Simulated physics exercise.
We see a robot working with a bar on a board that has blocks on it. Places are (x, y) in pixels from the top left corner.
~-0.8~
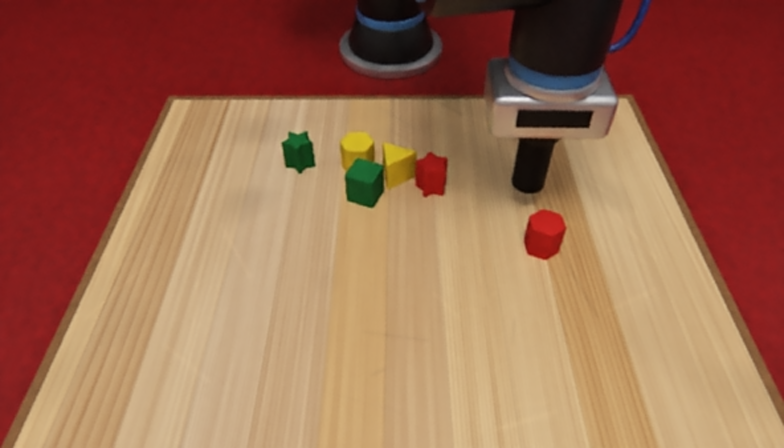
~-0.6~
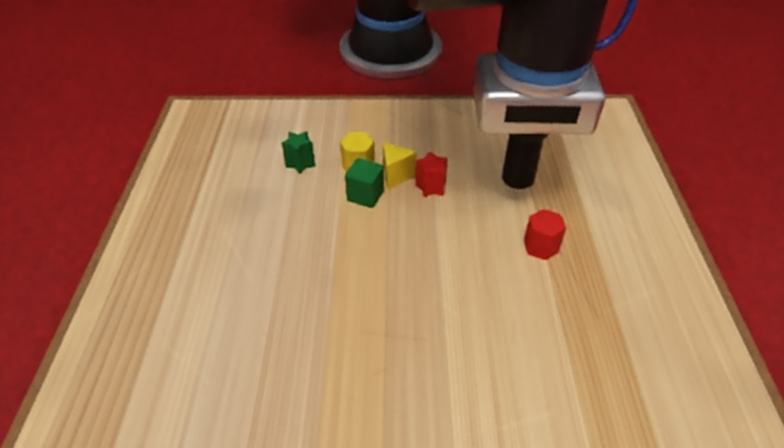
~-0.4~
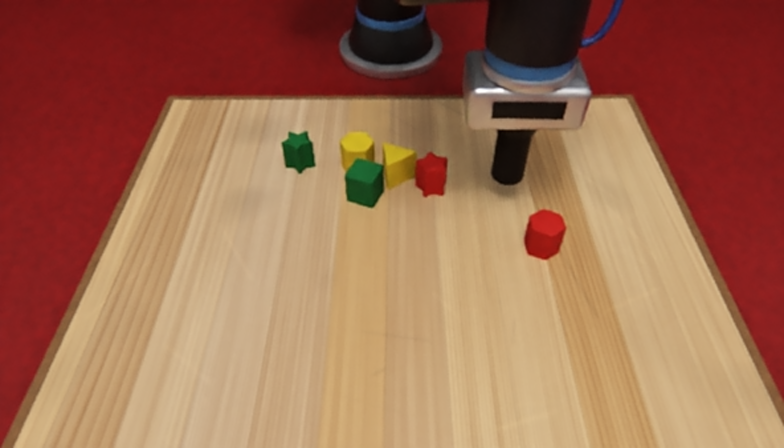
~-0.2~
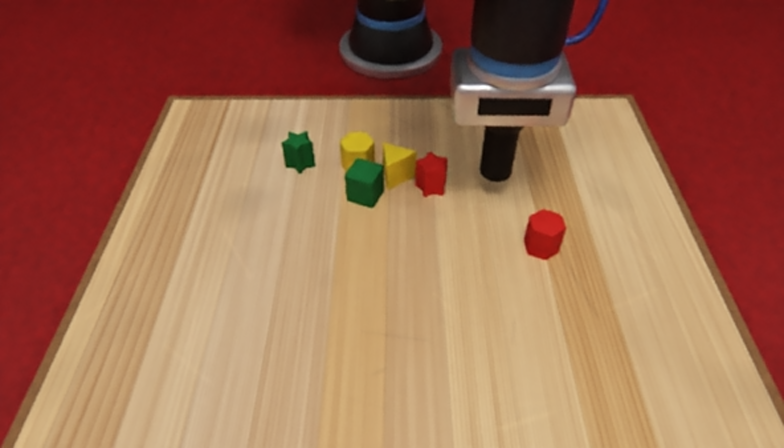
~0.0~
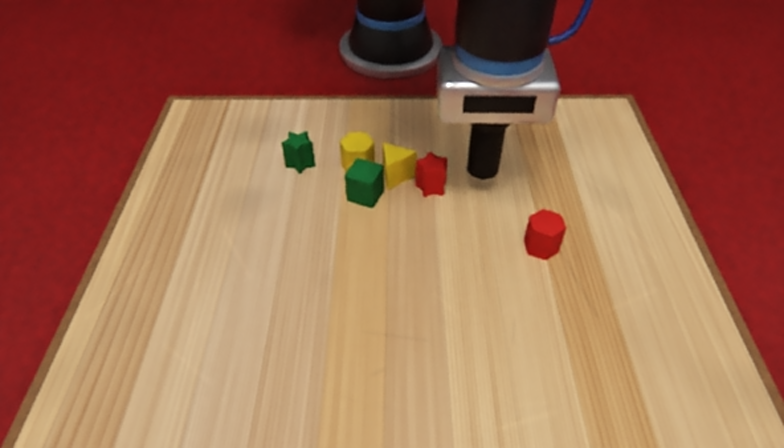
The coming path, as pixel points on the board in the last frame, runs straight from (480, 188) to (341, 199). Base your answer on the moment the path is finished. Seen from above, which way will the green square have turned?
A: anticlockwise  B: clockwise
A.
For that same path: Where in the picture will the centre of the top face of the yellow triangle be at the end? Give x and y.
It will end up at (380, 144).
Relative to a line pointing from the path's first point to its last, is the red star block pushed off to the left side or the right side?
Slides right.
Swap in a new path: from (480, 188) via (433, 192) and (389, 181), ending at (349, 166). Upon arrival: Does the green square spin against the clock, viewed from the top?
I'd say yes.
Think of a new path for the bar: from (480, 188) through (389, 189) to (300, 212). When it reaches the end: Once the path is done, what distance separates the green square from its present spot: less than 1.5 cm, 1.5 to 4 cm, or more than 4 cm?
The green square moves over 4 cm.
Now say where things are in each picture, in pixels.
Bar tip at (528, 183); block tops, yellow hexagonal block at (357, 141); green square at (364, 170); yellow triangle at (396, 152); red star block at (433, 162), in the first picture.
Bar at (518, 179); blocks unchanged, in the second picture.
Bar at (507, 175); blocks unchanged, in the third picture.
Bar at (495, 172); blocks unchanged, in the fourth picture.
Bar at (483, 169); yellow hexagonal block at (357, 141); green square at (364, 170); yellow triangle at (396, 152); red star block at (433, 162), in the fifth picture.
On the path given first. One third of the way, bar at (435, 173); yellow triangle at (390, 150); red star block at (407, 162).
Two thirds of the way, bar at (387, 176); yellow hexagonal block at (354, 140); green square at (332, 173), turned 25° anticlockwise; yellow triangle at (380, 144), turned 30° clockwise; red star block at (361, 163), turned 10° clockwise.
At the end, bar at (339, 180); yellow hexagonal block at (352, 138); green square at (302, 172), turned 60° anticlockwise; yellow triangle at (380, 144), turned 30° clockwise; red star block at (336, 155), turned 70° clockwise.
